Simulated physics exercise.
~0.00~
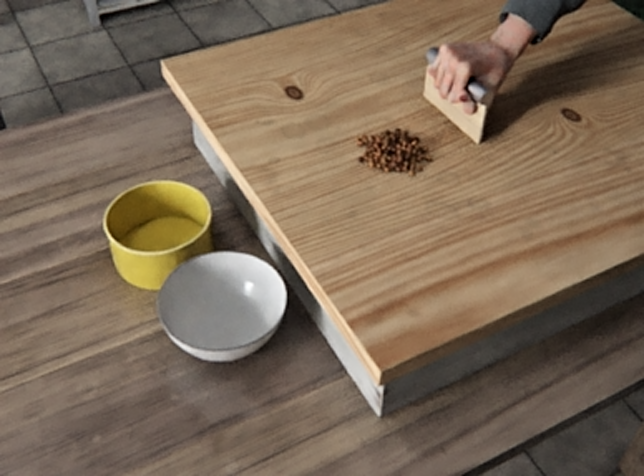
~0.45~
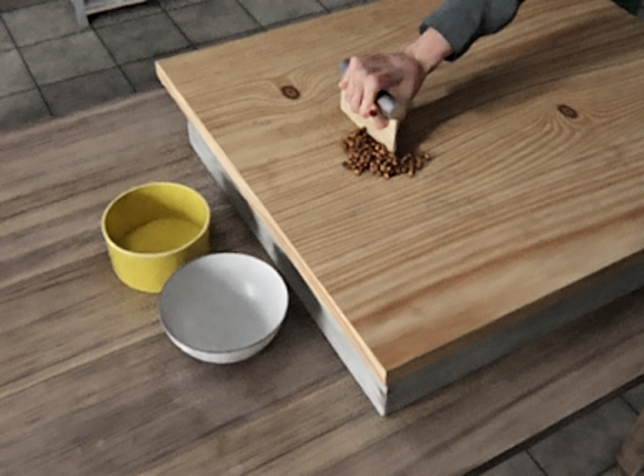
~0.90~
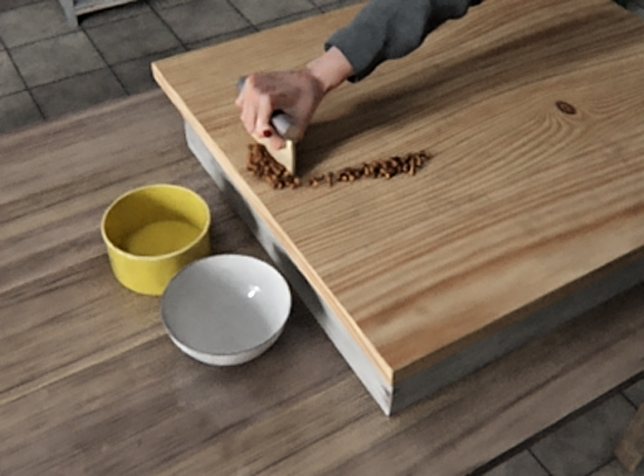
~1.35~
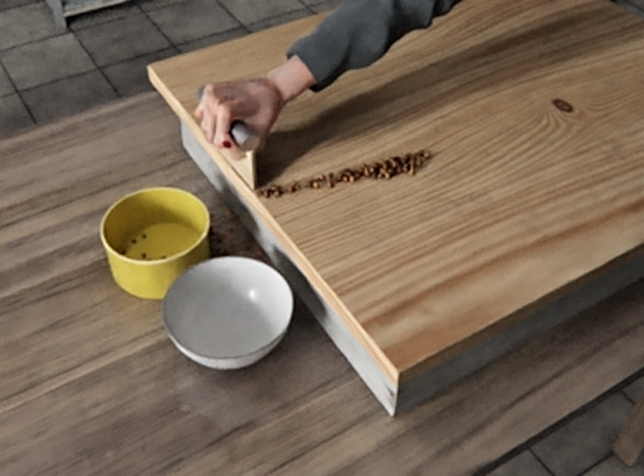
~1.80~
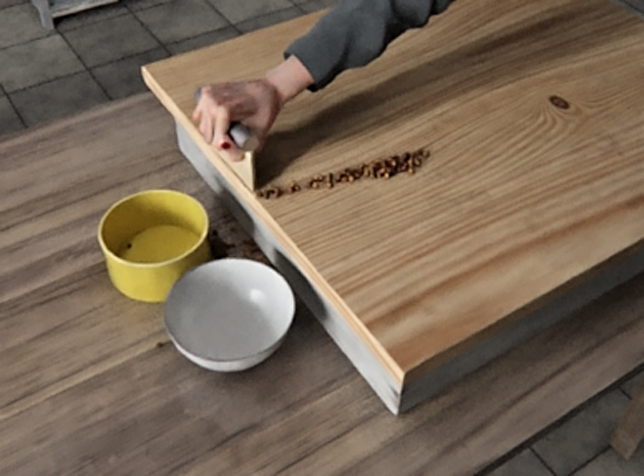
We see a hand with a scraper push small brown pieces leftward across a wooden board, trailing a line behind, and stop at the edge; some drop off beside the bowls, a few land in the yellow pot, the white bowl stays empty, and many remain on top.
